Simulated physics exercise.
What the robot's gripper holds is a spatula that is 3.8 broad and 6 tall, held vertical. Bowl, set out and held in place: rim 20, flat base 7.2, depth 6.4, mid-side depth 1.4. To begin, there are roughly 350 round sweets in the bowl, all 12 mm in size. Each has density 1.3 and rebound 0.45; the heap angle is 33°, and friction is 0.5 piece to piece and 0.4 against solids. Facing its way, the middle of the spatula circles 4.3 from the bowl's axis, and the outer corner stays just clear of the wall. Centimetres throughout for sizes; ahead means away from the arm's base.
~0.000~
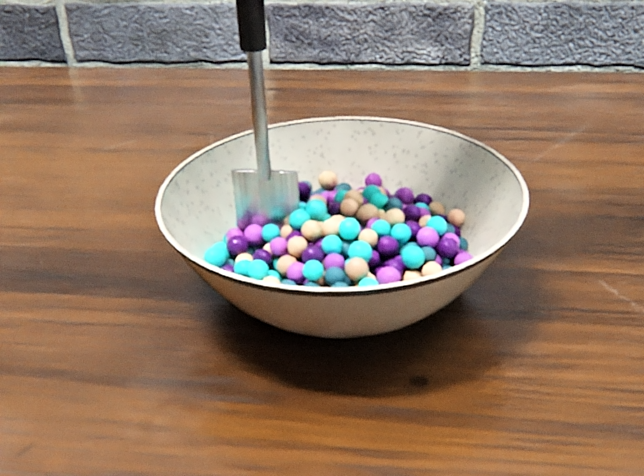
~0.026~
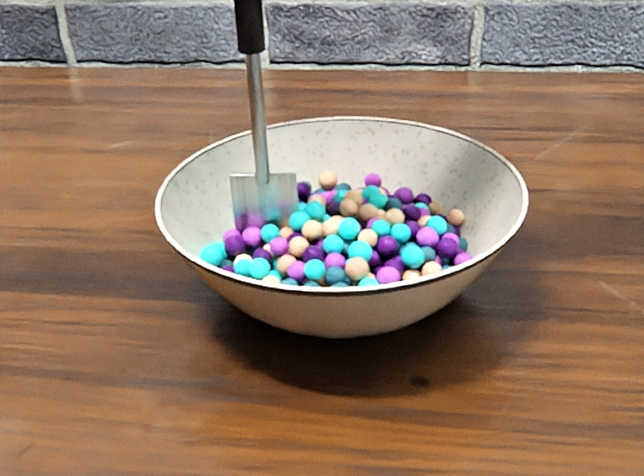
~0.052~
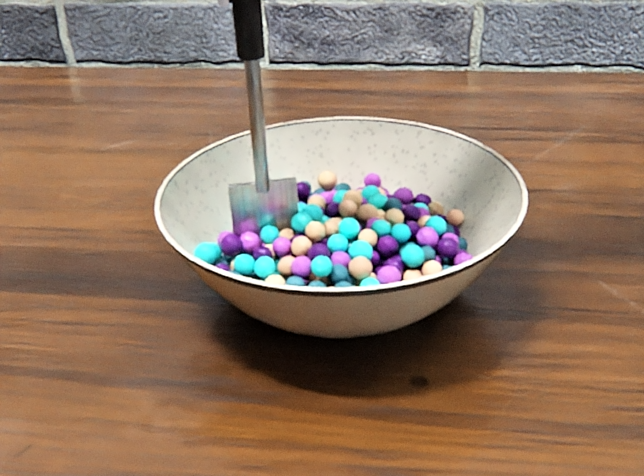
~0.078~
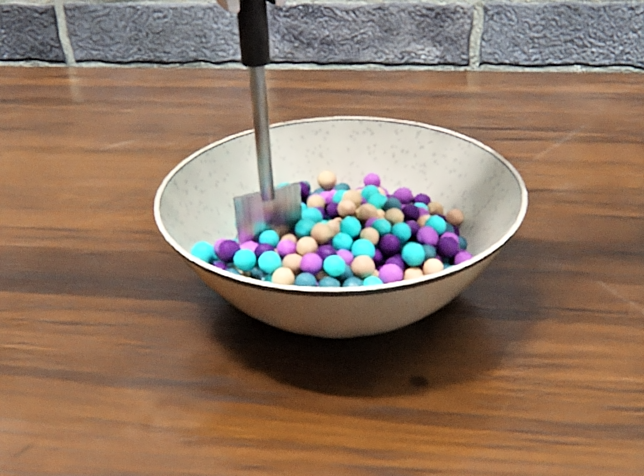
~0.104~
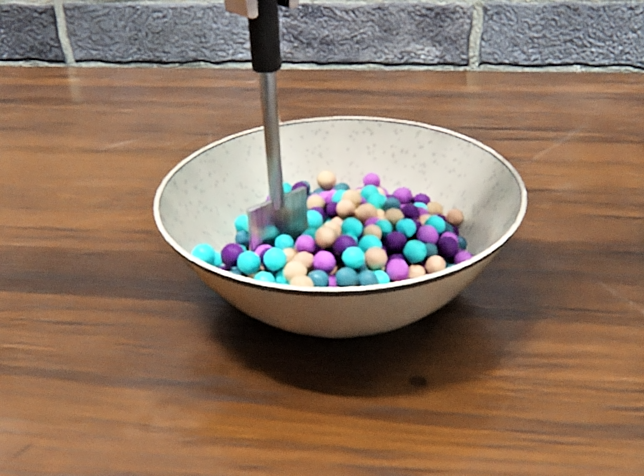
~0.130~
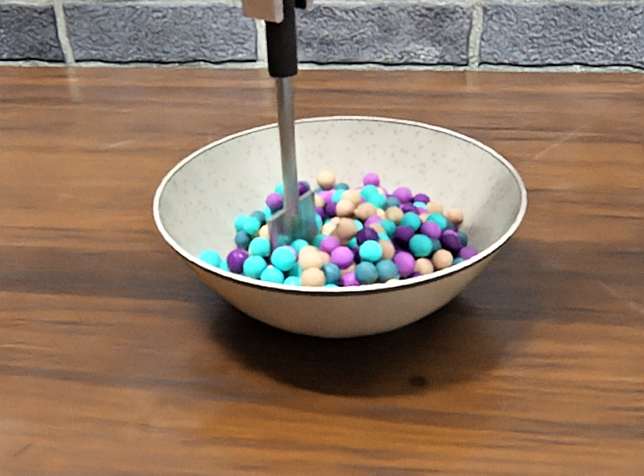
Metal spatula held upright by a robot gripper sweeping slowly through colourful round sweets, curving nearer and rightward inside a speckled bowl.
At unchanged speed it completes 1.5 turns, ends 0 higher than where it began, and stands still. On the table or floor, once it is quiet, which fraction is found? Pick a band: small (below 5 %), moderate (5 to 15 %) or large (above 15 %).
Moderate, from 5 to 15 %.
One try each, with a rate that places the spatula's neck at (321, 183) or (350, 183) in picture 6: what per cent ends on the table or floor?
About 25 and 35 per cent.
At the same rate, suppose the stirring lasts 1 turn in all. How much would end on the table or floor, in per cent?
I'd reckon near 10 per cent.
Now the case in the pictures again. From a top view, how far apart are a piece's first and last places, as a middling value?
Reading: Around 9 cm.
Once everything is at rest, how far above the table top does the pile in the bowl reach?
Around 6.5 cm above the table.
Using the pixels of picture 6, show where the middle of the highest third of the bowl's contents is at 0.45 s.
That third sits centred at about (346, 151).
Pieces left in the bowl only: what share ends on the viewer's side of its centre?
40 %.
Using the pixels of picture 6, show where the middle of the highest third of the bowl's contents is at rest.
Centre, approx.: (413, 206).
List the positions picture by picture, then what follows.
In the first frame, spatula neck at (262, 146), 0° round; upper third of the load around (343, 233), from x 215 to 465, top at y 180; 350 in the bowl.
In the second frame, spatula neck at (261, 149), 5° round; upper third of the load around (341, 235), from x 210 to 465, top at y 180.
In the third frame, spatula neck at (260, 157), 18° round; upper third of the load around (336, 240), from x 205 to 465, top at y 180.
In the fourth frame, spatula neck at (265, 165), 33° round; upper third of the load around (334, 249), from x 205 to 465, top at y 180.
In the fifth frame, spatula neck at (275, 172), 48° round; upper third of the load around (342, 253), from x 205 to 465, top at y 180.
In the sixth frame, spatula neck at (290, 178), 63° round; upper third of the load around (350, 259), from x 210 to 470, top at y 180; 350 in the bowl.
After 0.45 s, 249° round, highest piece 10 above the table; 339 in the bowl, 6 on the table or floor, 5 in flight or on the tool.
After 0.78 s, 75° round, highest piece 8 above the table; 322 in the bowl, 26 on the table or floor, 2 in flight or on the tool.
After 1.14 s, 180° round, highest piece 6 above the table; 320 in the bowl, 30 on the table or floor.
After 1.84 s, 180° round, highest piece 6 above the table; 320 in the bowl, 30 on the table or floor.
At rest, 320 in the bowl, 30 on the table or floor. That is 9 % on the table or floor.
